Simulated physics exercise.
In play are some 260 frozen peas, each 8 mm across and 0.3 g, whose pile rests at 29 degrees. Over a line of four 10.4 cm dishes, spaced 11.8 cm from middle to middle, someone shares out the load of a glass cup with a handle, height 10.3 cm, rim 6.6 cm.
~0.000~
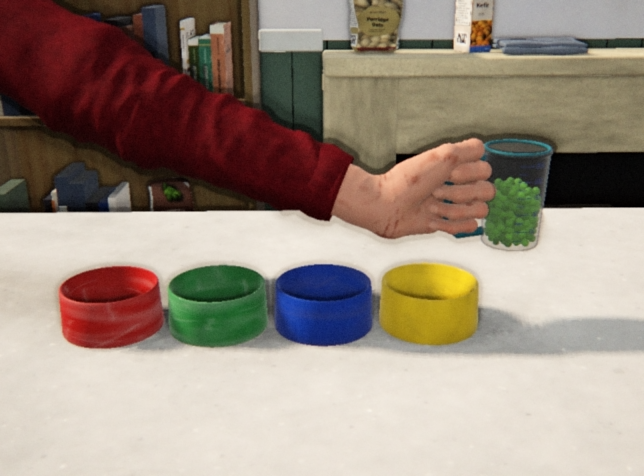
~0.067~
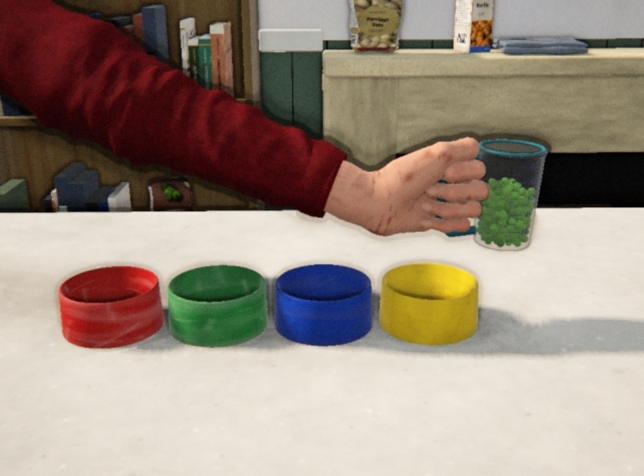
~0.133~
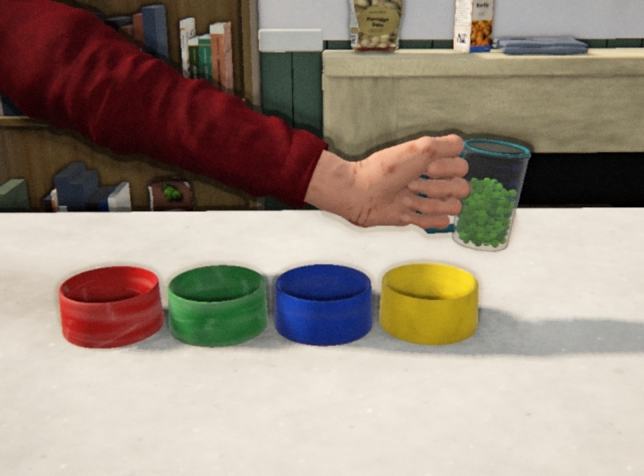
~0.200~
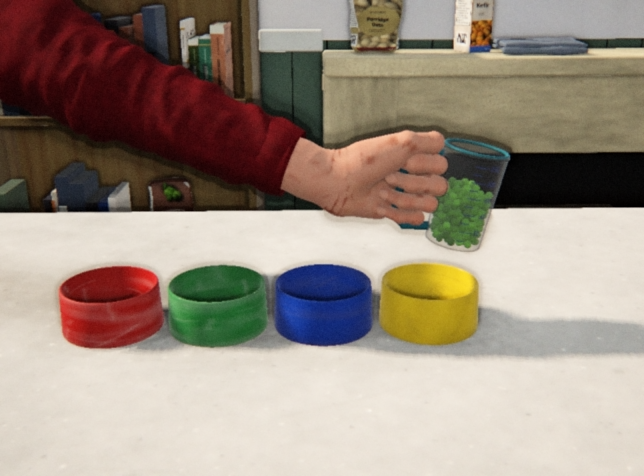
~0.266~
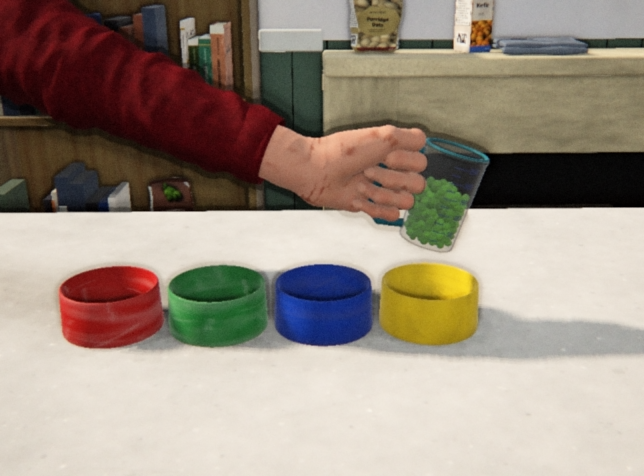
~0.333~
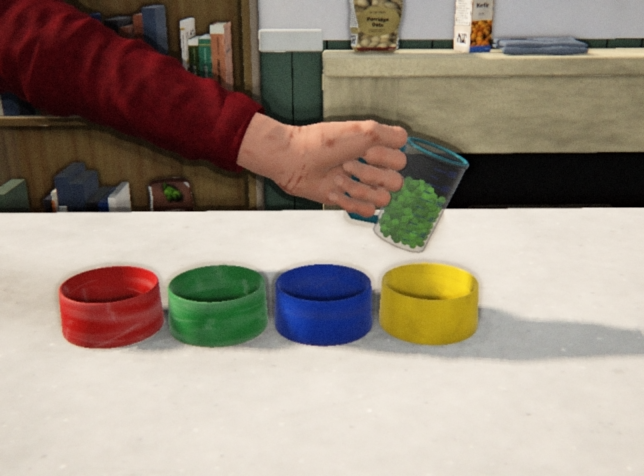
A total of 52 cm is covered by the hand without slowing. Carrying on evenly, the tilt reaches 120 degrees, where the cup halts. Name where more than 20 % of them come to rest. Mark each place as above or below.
Marks: Red dish above, blue dish below, green dish below, yellow dish below, counter below.
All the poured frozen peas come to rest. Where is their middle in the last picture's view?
Roughly pixel (116, 312).
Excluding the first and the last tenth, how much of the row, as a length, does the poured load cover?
The stretch is around 6 cm long.
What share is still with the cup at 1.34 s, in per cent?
About 100 %.
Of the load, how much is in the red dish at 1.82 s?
I'd say around 70 per cent.
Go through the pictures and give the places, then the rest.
In the first picture, cup at (513, 195), tilt 0 degrees, lip at (549, 148), moved 0.0 cm; middle of the pieces at (509, 214); yellow dish at (430, 281); blue dish at (323, 282); green dish at (217, 283); red dish at (109, 285).
In the second picture, cup at (507, 196), tilt 1 degrees, lip at (543, 148), moved 0.7 cm; middle of the pieces at (502, 214).
In the third picture, cup at (488, 196), tilt 6 degrees, lip at (527, 151), moved 2.7 cm; middle of the pieces at (482, 214).
In the fourth picture, cup at (464, 196), tilt 11 degrees, lip at (507, 155), moved 5.2 cm; middle of the pieces at (457, 214).
In the fifth picture, cup at (441, 196), tilt 16 degrees, lip at (487, 158), moved 7.7 cm; middle of the pieces at (433, 214).
In the sixth picture, cup at (418, 196), tilt 21 degrees, lip at (466, 163), moved 10.2 cm; middle of the pieces at (408, 213); yellow dish at (430, 281); blue dish at (323, 282); green dish at (217, 283); red dish at (109, 285). The cup turns about 75 degrees a second and travels 37 cm a second.
After 0.94 s, tilt 68 degrees; cup holds 100 %.
Then, at 1.34 s, tilt 99 degrees; cup holds 100 %.
After 1.82 s, tilt 120 degrees; cup holds 30 %, red 70 %.
At rest (2.5 s), red 100 %, blue 0 %, green 0 %, yellow 0 %, counter 0 %.
